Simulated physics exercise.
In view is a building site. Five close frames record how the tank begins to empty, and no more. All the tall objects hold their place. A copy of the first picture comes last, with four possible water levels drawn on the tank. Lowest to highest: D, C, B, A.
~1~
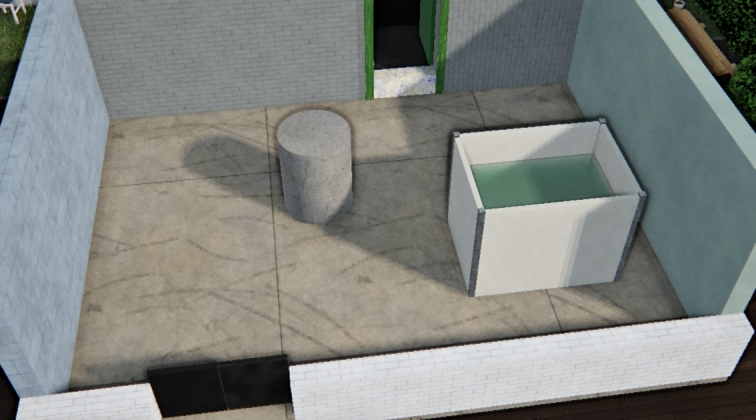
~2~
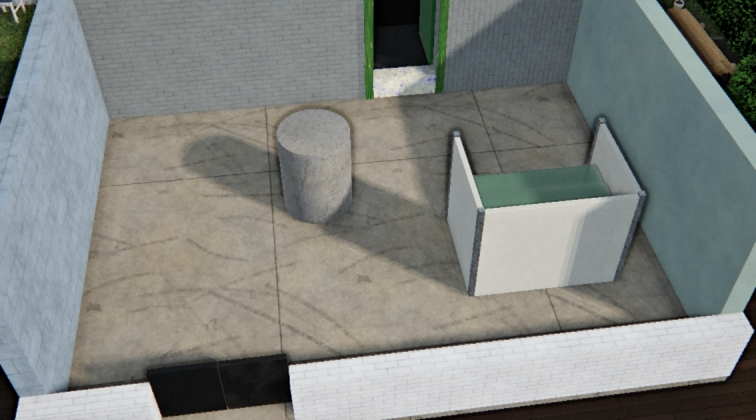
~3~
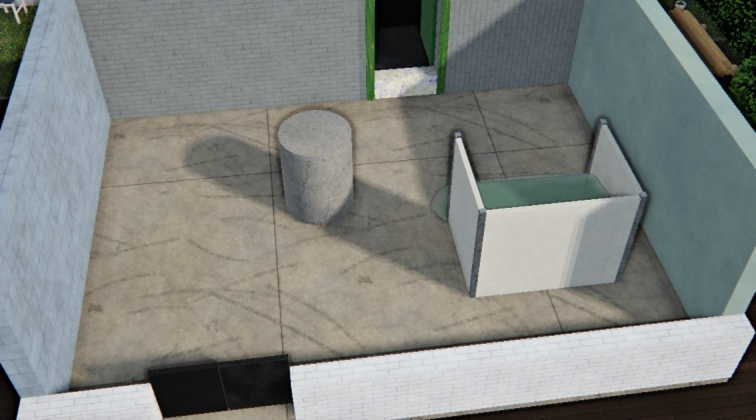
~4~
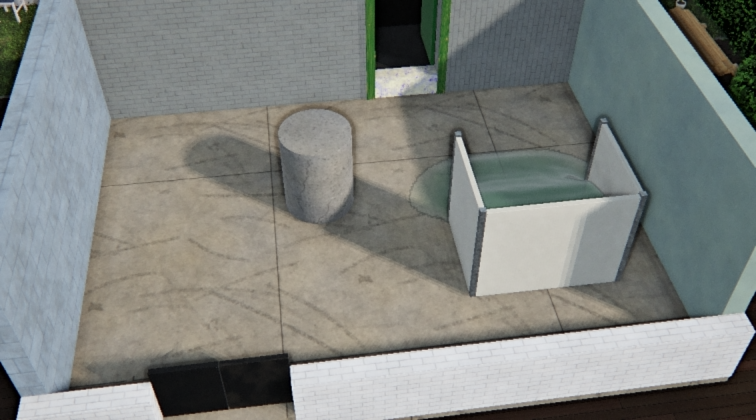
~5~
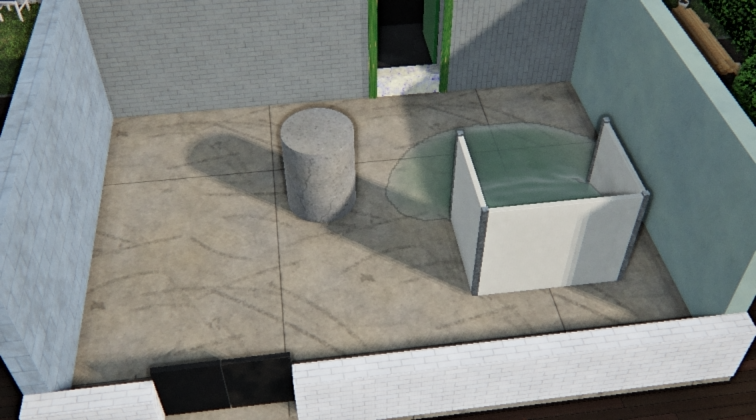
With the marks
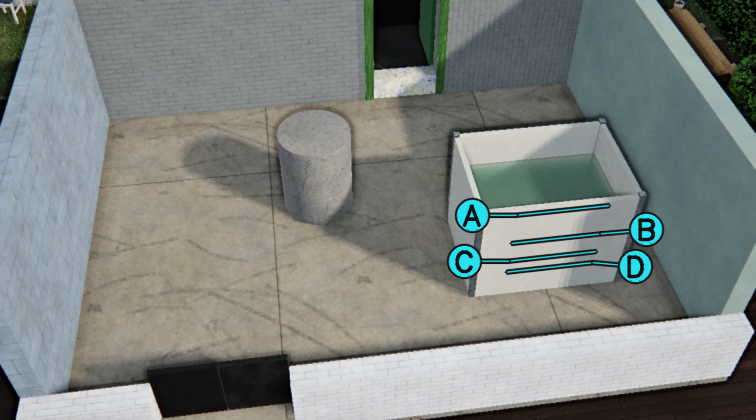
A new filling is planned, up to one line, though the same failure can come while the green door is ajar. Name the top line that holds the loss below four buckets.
I would pick level B.
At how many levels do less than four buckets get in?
Three.
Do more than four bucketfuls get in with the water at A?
Yes, it does.
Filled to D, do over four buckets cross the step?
No.
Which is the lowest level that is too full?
A it is.
On the marked copy, A at (563, 210); B at (556, 238); C at (552, 256); D at (550, 267); from the bottom up D, C, B, A.
Choosing A, about 9 bucketfuls get in.
Choosing B, a bucket or two gets in.
Choosing C, nothing gets over.
Choosing D, nothing gets over.
